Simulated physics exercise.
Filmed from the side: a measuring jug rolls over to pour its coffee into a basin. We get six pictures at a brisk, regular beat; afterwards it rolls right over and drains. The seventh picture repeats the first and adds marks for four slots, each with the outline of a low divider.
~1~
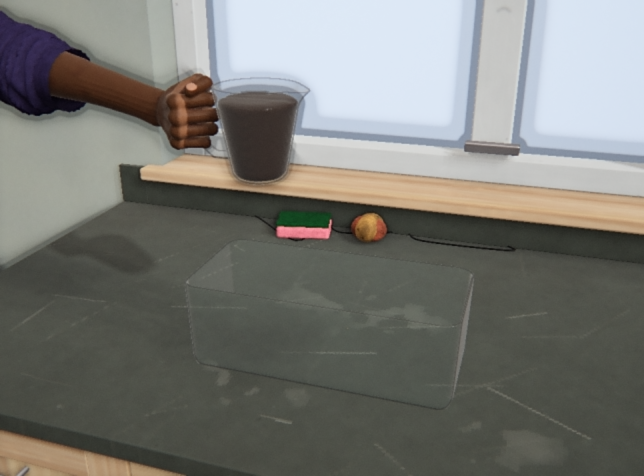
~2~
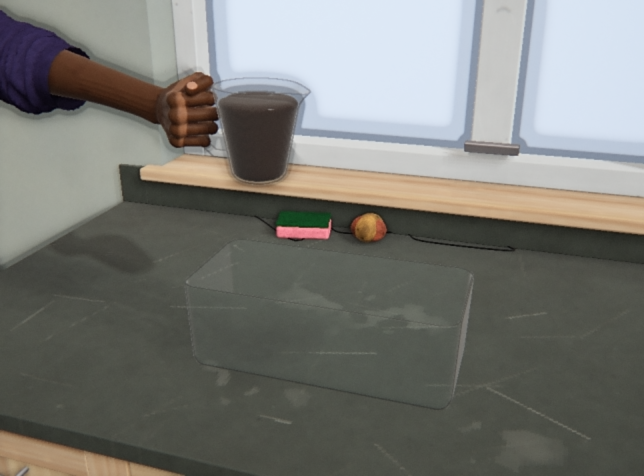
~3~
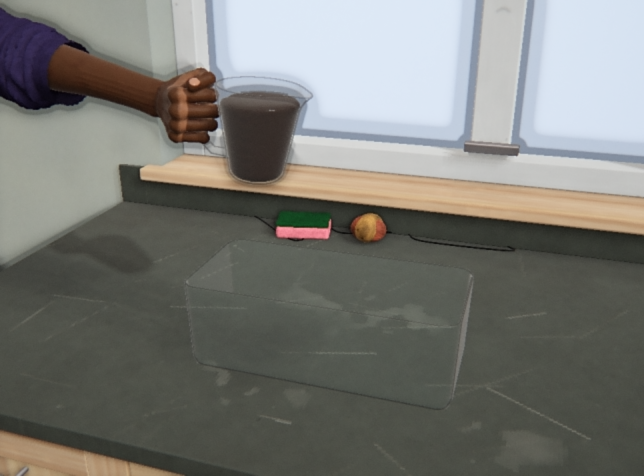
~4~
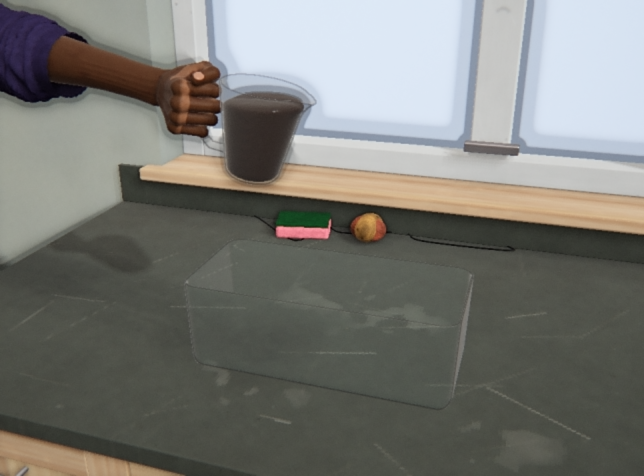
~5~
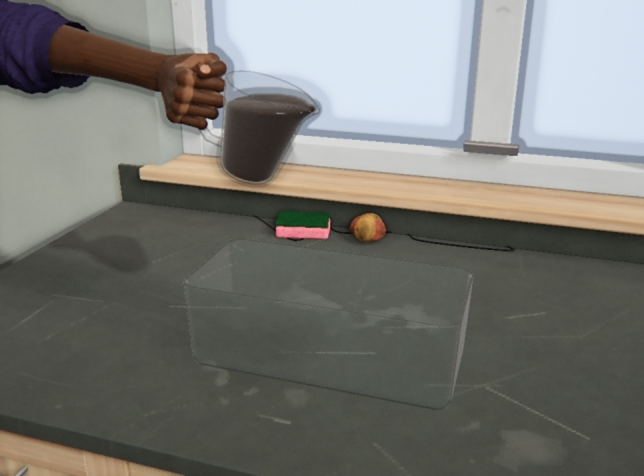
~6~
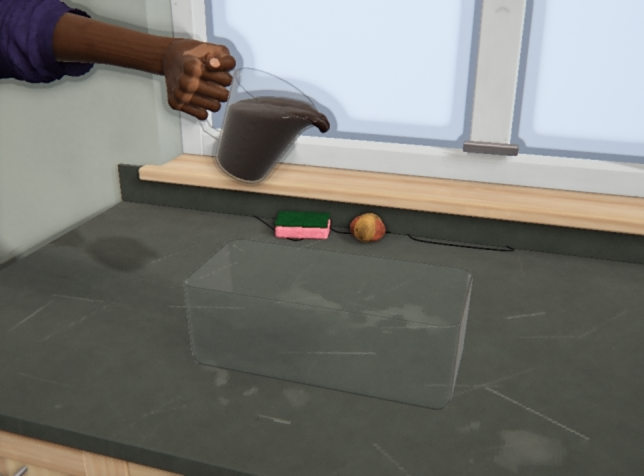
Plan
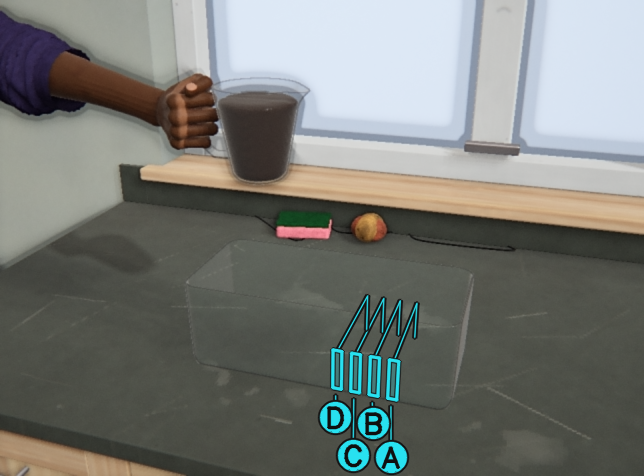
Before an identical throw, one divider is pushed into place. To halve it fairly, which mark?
Best: C.
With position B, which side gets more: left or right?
More ends on the left.
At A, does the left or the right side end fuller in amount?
The left side.
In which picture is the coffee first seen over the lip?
Picture 6.
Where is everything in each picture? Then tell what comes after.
Upright, lip at (308, 91); basin from (196, 358) to (452, 407); nothing has left yet.
Upright, lip at (308, 93); nothing has left yet.
Tipped about 5°, lip at (311, 97); nothing has left yet.
Tipped about 11°, lip at (314, 103); nothing has left yet.
Tipped about 19°, lip at (318, 112); nothing has left yet.
Tipped about 28°, lip at (320, 123); coffee is over the lip, down to (324, 130).
On the marked copy, A at (390, 406); B at (372, 402); C at (353, 398); D at (335, 395).
For position A, about 93 % ends left of the wall and 4 % right of it; 3 % is lost outside.
For position B, about 88 % ends left of the wall and 9 % right of it; 3 % is lost outside.
For position C, about 49 % ends left of the wall and 49 % right of it.
For position D, about 16 % ends left of the wall and 82 % right of it.
